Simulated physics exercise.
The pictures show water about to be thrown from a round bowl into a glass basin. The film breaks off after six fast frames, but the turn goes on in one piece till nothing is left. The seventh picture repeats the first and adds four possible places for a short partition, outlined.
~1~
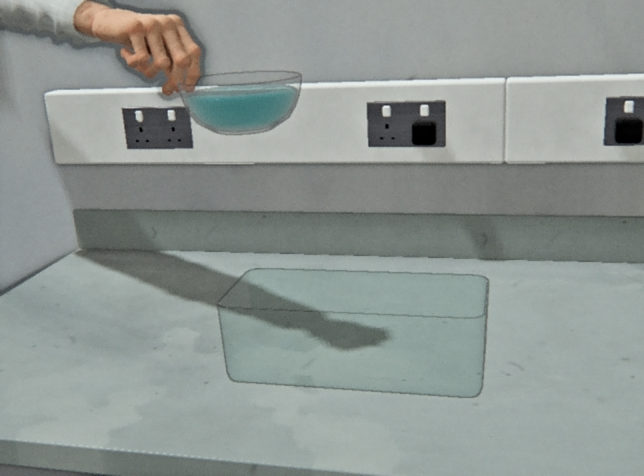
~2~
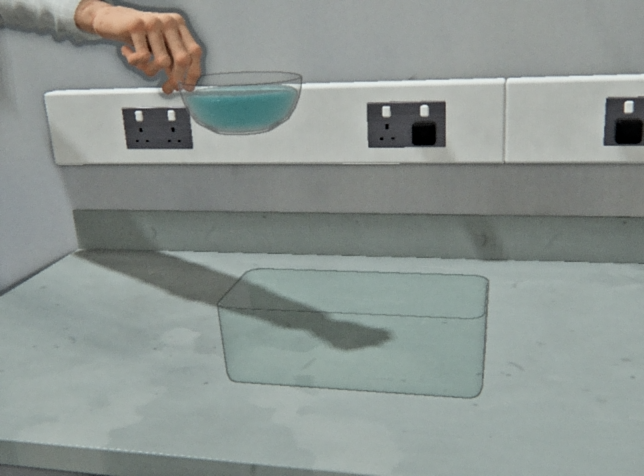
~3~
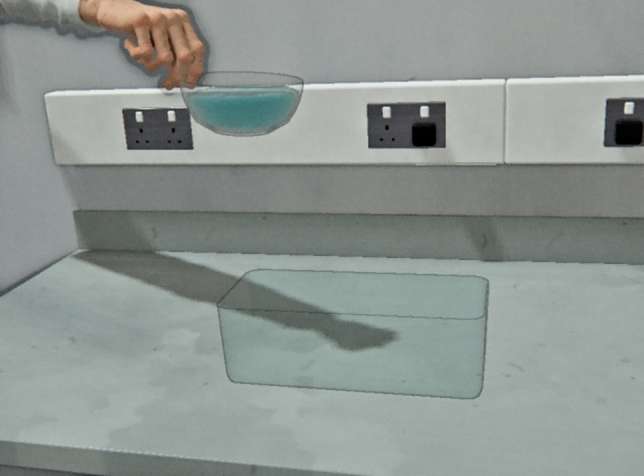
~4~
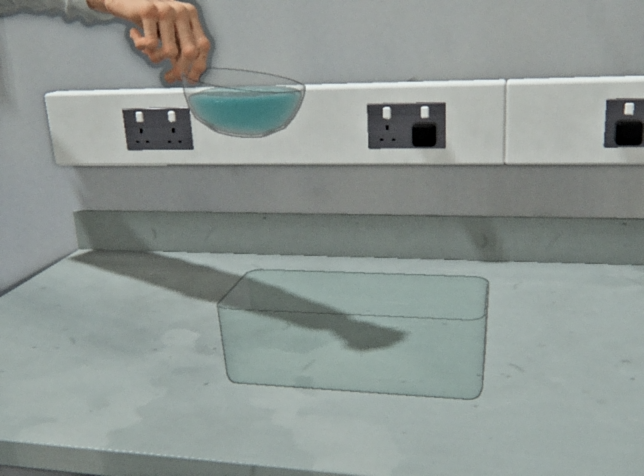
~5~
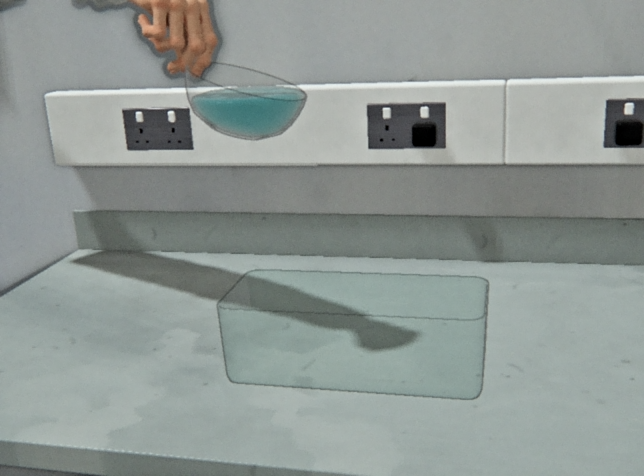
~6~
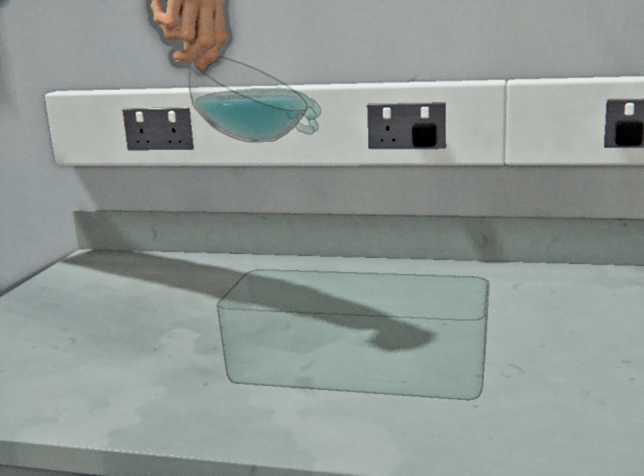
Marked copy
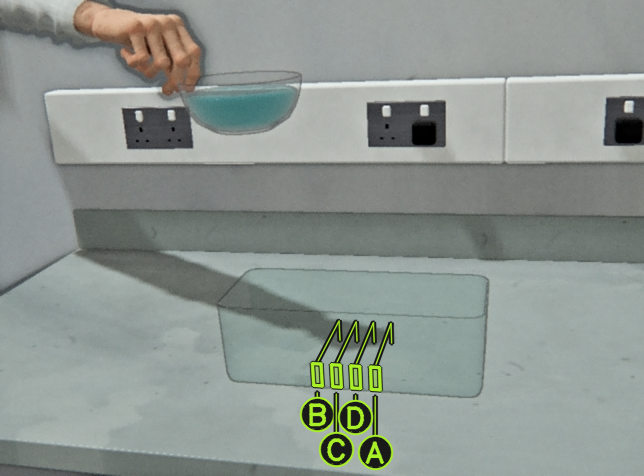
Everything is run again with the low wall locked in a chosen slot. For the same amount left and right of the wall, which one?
Use position A.
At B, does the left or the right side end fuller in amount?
The right one.
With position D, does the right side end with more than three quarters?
No.
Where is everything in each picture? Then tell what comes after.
Upright, lip at (297, 76); basin from (228, 378) to (483, 395); nothing has left yet.
Upright, lip at (298, 77); nothing has left yet.
Tipped about 5°, lip at (299, 82); nothing has left yet.
Tipped about 11°, lip at (302, 89); nothing has left yet.
Tipped about 19°, lip at (303, 98); water is over the lip, down to (303, 98).
Tipped about 28°, lip at (304, 108); water is over the lip, down to (313, 131).
On the marked copy, A at (375, 396); B at (317, 392); C at (336, 393); D at (355, 395).
With A, about 51 % ends left of the wall and 46 % right of it; 3 % is lost outside.
With B, about 10 % ends left of the wall and 87 % right of it; 3 % is lost outside.
With C, about 20 % ends left of the wall and 77 % right of it; 3 % is lost outside.
With D, about 32 % ends left of the wall and 65 % right of it; 3 % is lost outside.
